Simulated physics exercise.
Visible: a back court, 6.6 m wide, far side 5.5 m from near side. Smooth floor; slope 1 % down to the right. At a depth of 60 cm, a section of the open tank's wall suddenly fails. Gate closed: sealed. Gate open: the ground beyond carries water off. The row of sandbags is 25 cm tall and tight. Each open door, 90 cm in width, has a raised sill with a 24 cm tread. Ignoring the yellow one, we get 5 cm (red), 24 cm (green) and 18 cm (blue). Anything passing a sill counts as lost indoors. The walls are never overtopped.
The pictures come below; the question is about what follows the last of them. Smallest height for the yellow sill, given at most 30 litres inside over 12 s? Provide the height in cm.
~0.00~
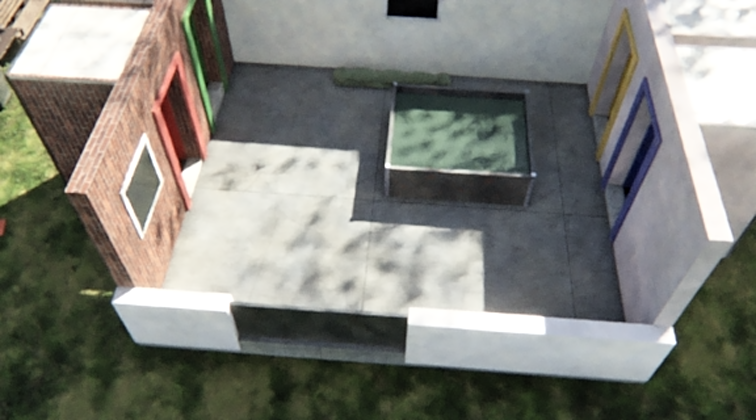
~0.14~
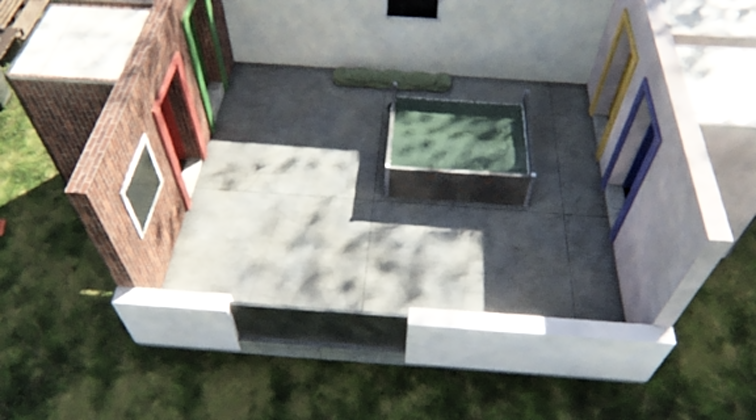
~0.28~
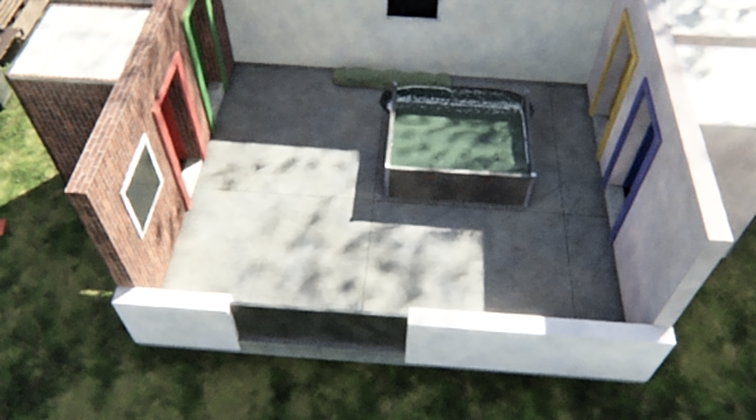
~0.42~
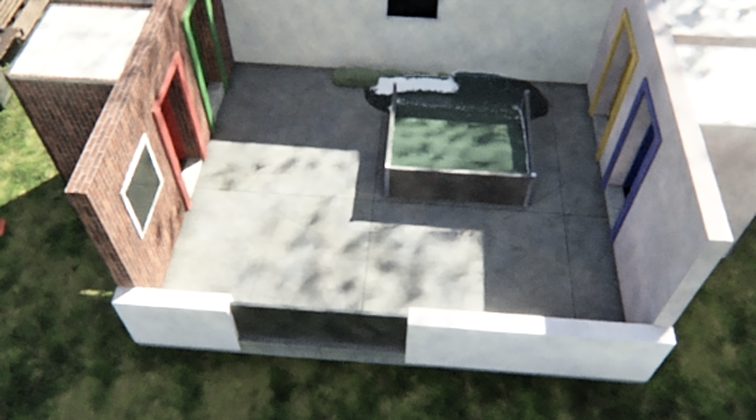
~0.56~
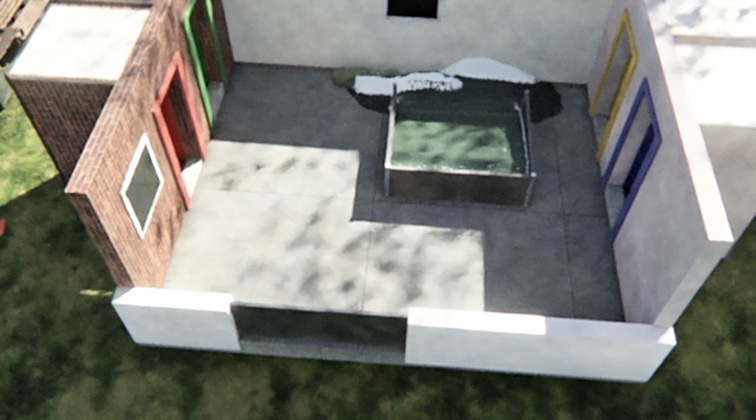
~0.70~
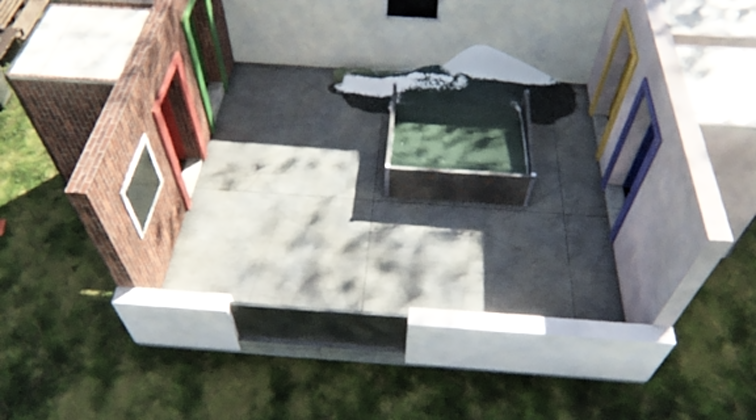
About 16 cm.
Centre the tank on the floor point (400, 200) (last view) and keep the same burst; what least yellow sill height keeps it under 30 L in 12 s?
Some 15 cm.
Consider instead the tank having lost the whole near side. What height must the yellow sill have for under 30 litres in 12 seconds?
Near 8.0 cm.
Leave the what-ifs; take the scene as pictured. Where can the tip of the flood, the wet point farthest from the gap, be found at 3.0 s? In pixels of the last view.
I'd put the front's tip around (183, 225).
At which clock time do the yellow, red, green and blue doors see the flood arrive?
So yellow sees it at 1.5 s, red at 2.4 s, green at 1.6 s and blue at 2.0 s.
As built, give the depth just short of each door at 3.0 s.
Door by door, in centimetres - yellow 19, red 7, green 17, blue 7.
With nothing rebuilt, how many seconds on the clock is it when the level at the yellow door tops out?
2.6 s.
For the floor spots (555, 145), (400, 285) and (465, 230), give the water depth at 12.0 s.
Depth: About 4, 7, 7 cm.
After 1.4 s water covers 20 % of the floor, deepest (50 cm) near (582, 87); it has not reached the yellow door.
After 3.0 s water covers 50 % of the floor, deepest (32 cm) near (582, 87); 19 cm at the yellow door, 52 litres in over its 8 cm sill.
After 12.0 s water covers 95 % of the floor, deepest (12 cm) near (543, 348); 7 cm at the yellow door, 123 litres in over its 8 cm sill.
At the yellow door as built, the water arrived by 1.5 s and peaked near 20 cm at 2.6 s.
With a sill of 14 cm, 43 litres would have come in within the 12 s; with 19 cm, 17 litres. So under 30 litres takes about 16 cm.
